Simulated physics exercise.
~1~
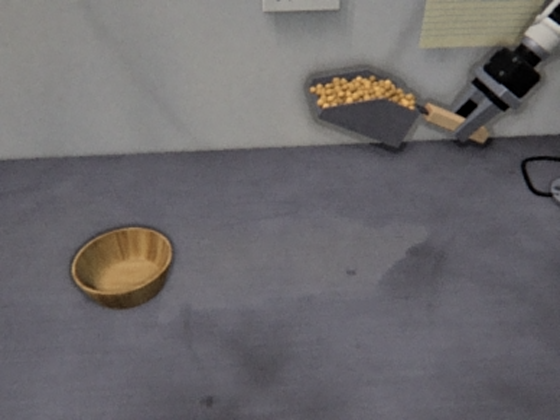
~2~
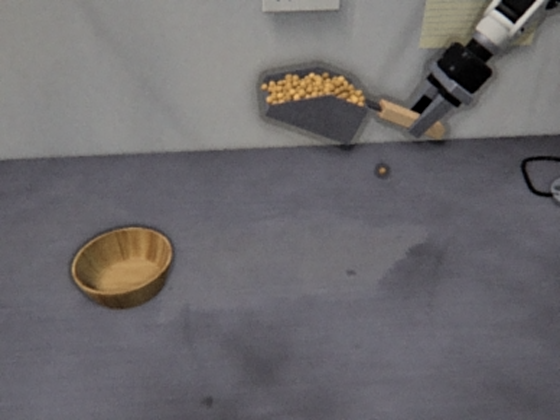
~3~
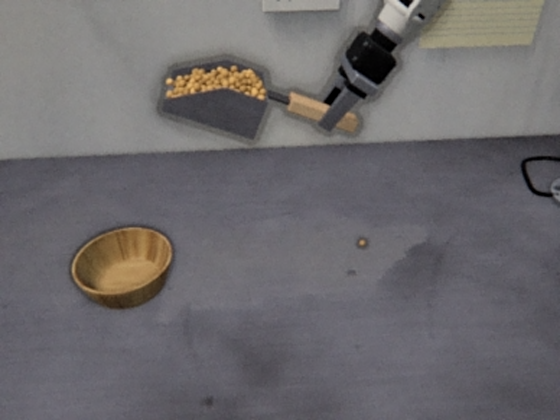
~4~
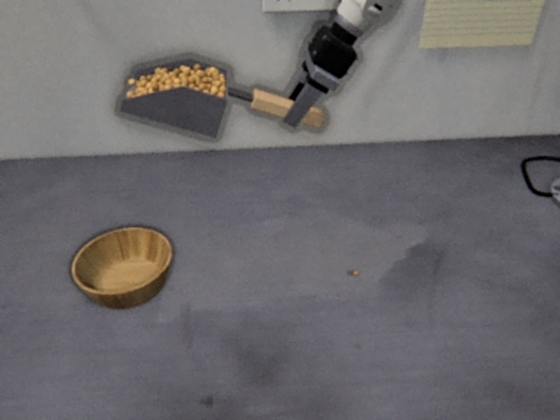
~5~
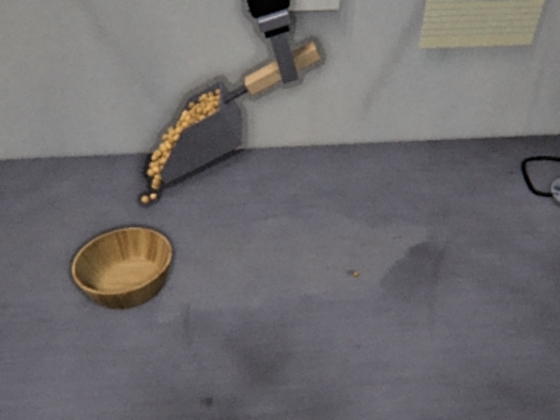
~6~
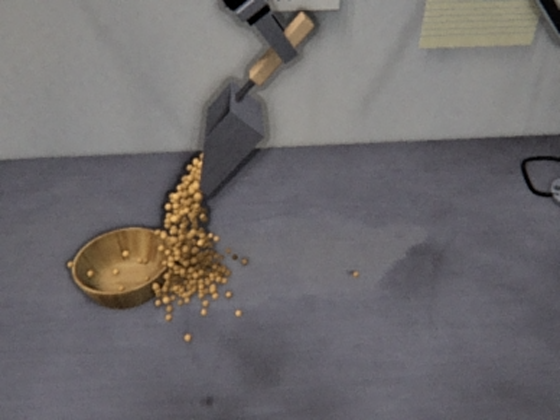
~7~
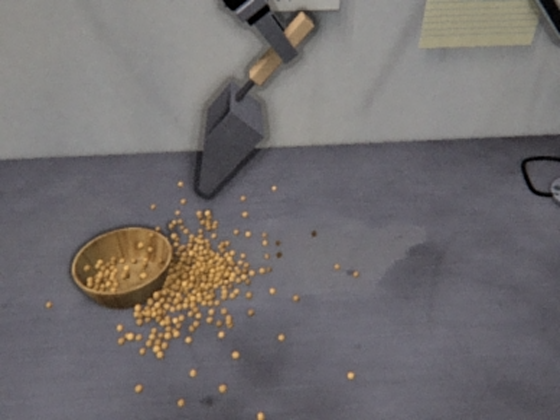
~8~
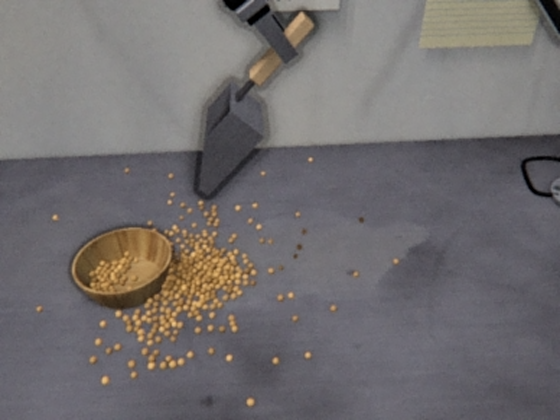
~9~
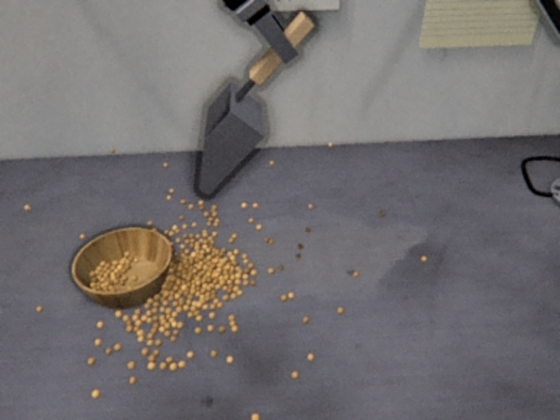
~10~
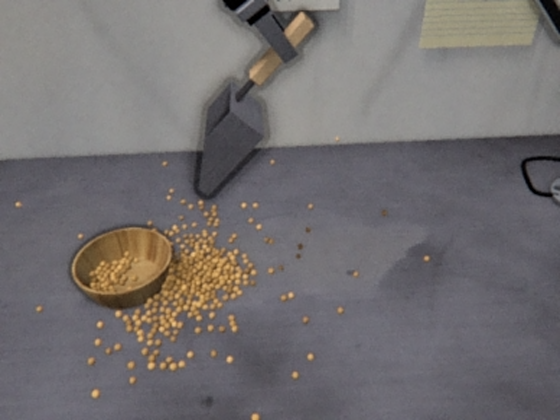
The clip shows a gripper carrying a dark scoop of dried chickpeas left toward a wooden bowl, then tilting it steeply so they pour out beside the rim. Some land in the bowl, but most end up scattered across the grey surface while the emptied scoop stays tilted above.
